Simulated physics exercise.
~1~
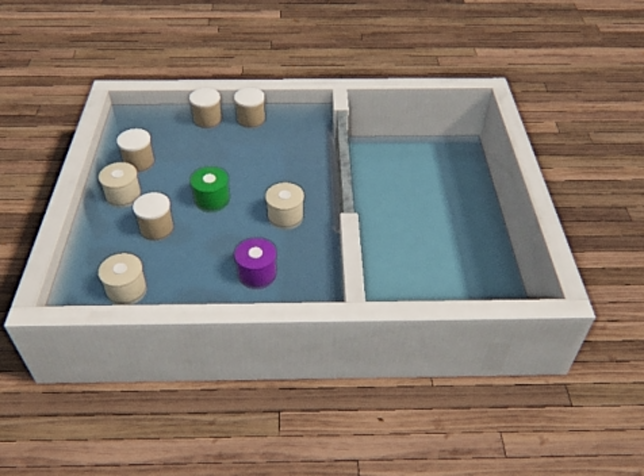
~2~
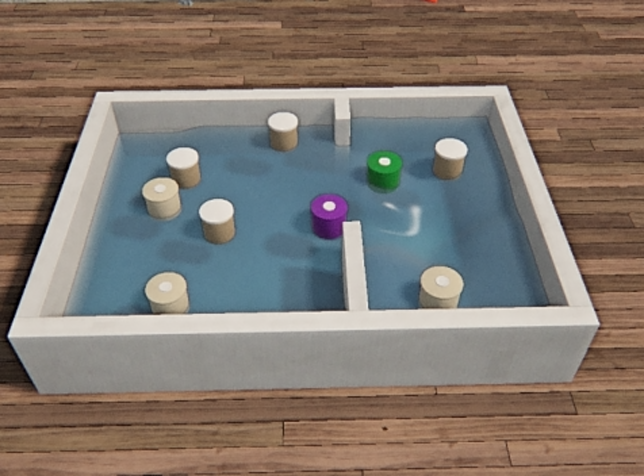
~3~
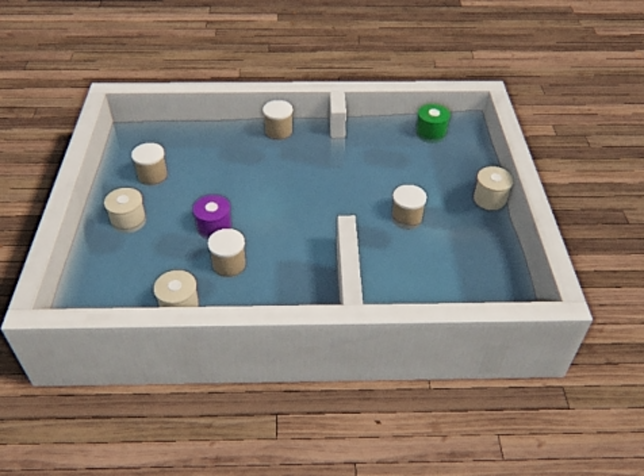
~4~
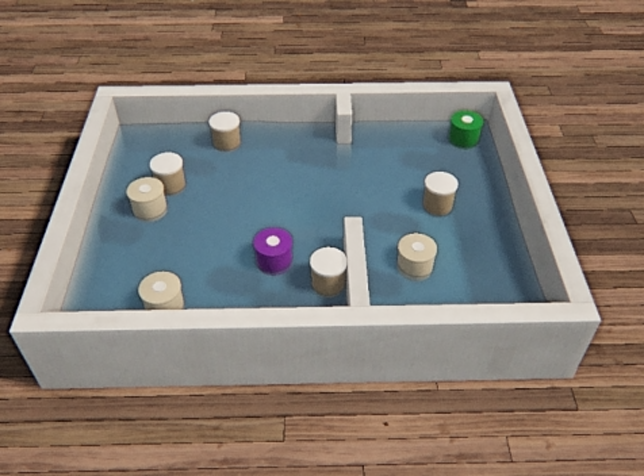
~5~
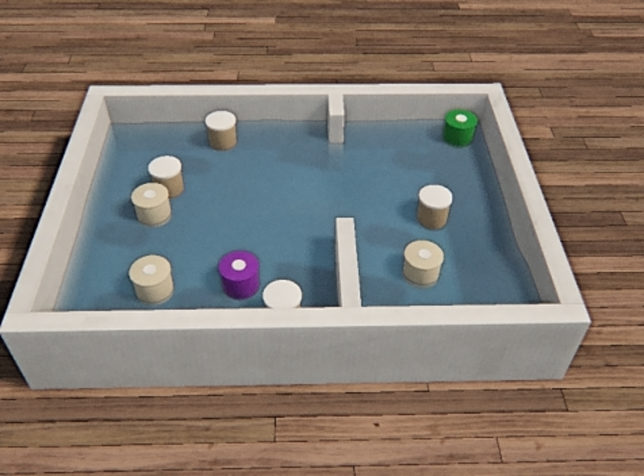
The green tub floated through the gap in the divider with two pale containers once the board was gone, settling near the far right corner, while the purple tub drifted toward the opening, then back, ending afloat on the left near the front wall.
